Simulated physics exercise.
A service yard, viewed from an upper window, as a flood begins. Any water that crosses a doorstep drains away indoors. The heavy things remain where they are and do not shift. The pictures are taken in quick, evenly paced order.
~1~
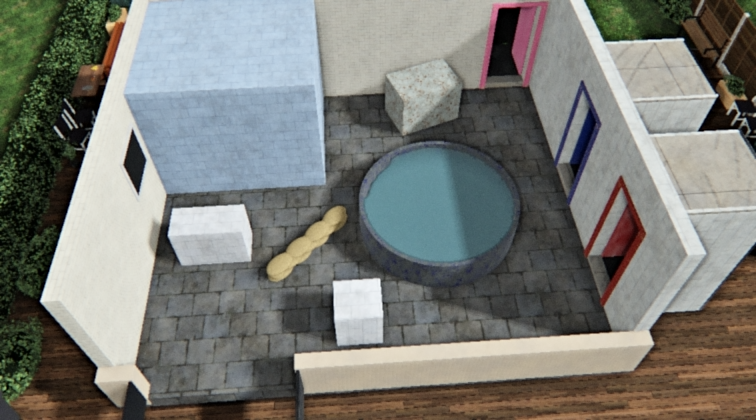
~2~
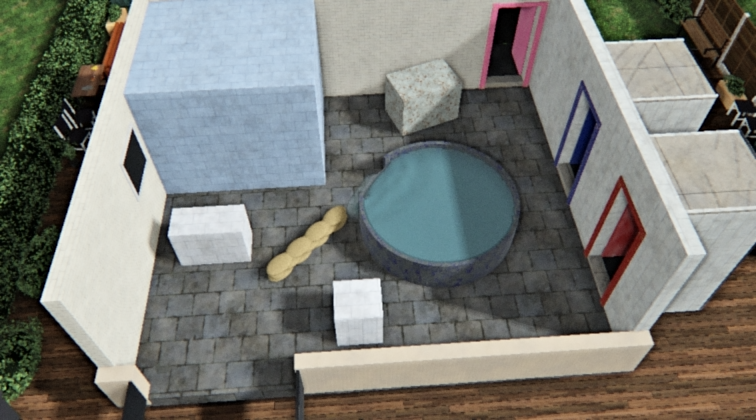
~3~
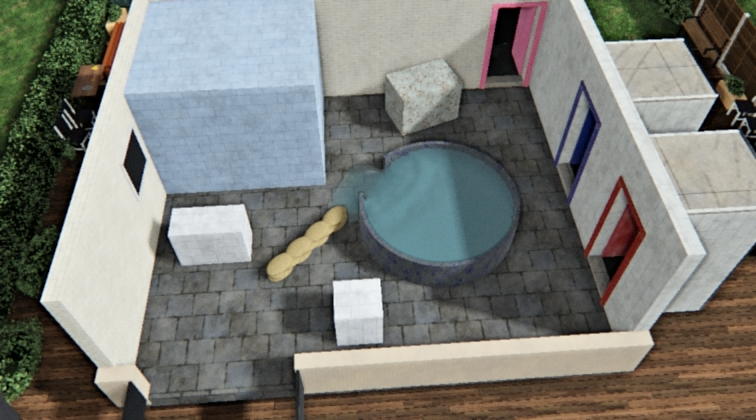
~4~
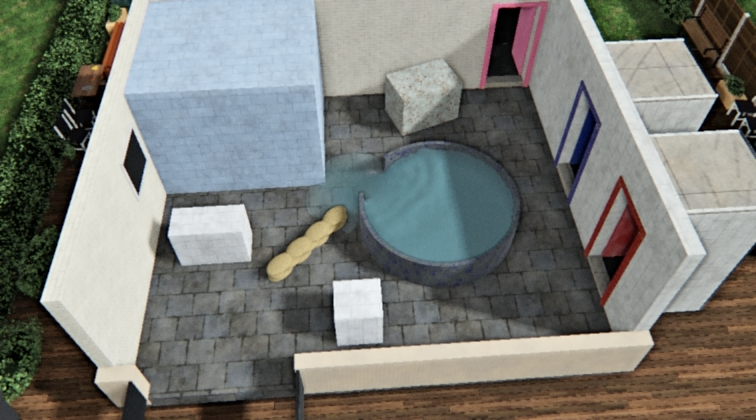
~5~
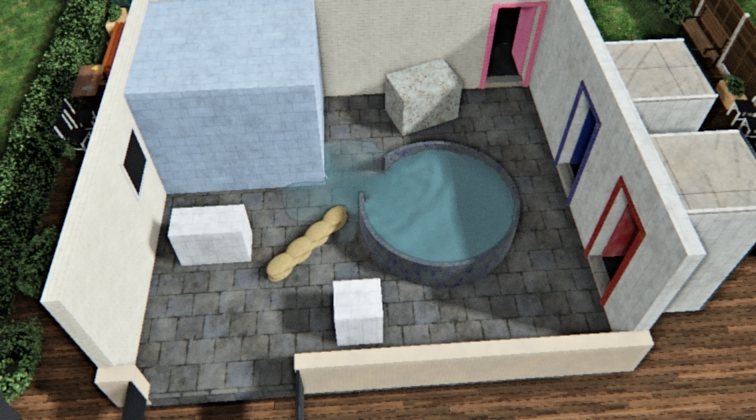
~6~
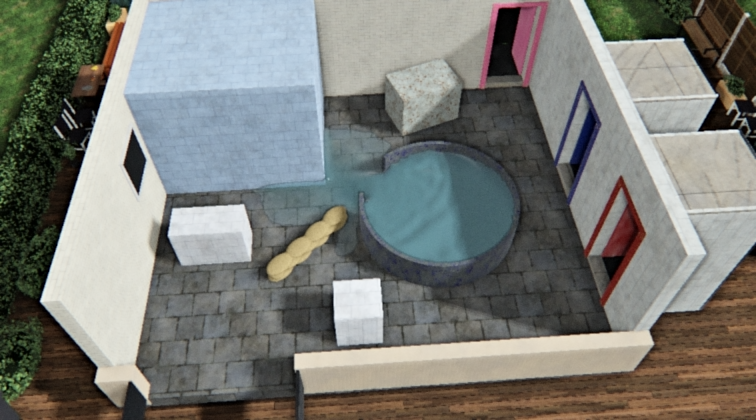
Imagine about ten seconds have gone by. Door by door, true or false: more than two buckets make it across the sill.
Blue door: False; red door: False; pink door: False.
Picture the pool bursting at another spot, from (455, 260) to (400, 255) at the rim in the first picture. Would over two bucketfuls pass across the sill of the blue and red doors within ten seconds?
Result - blue one does not reach it, red one tops the mark.
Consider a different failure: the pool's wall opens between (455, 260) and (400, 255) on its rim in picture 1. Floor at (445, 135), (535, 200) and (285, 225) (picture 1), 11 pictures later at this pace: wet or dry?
Going through them, the first would be still bare, the next still bare and the last still bare.
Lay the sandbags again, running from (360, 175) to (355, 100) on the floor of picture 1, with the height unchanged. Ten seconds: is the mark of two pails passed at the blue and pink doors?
The blue door remains within the limit, while the pink door remains within the limit.
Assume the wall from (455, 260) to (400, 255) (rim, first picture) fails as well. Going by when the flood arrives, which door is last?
The pink one, I'd guess.
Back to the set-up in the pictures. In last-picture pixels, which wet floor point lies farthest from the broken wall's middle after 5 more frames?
At roughly (167, 195).
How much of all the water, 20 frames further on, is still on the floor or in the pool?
Close to 100 %.
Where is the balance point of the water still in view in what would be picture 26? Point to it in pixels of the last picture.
About (378, 200).
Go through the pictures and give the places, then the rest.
In the first frame, the round tank at (439, 201) is whole and still.
In the second frame, water pours out at (371, 190) and has run to a hidden place.
In the third frame, the front is at (355, 168), out from the gap at (371, 191).
In the fourth frame, water pours out at (371, 192) and has run to (331, 161).
In the fifth frame, water pours out at (371, 191) and has run to (284, 188).
In the sixth frame, the front is at (258, 189), out from the gap at (371, 191).
A moment on, water covers 20 % of the floor; the blue door not reached, the red door not reached, the pink door not reached.
Next, water covers 25 % of the floor; the blue door not reached, the red door not reached, the pink door not reached.
Then, water covers 40 % of the floor; the blue door not reached, the red door not reached, the pink door wet at the sill, nothing in.
Later, water covers 60 % of the floor; the blue door wet at the sill, nothing in, the red door not reached, the pink door wet at the sill, nothing in.
In the end, water covers 80 % of the floor; the blue door wet at the sill, nothing in, the red door wet at the sill, nothing in, the pink door wet at the sill, nothing in.
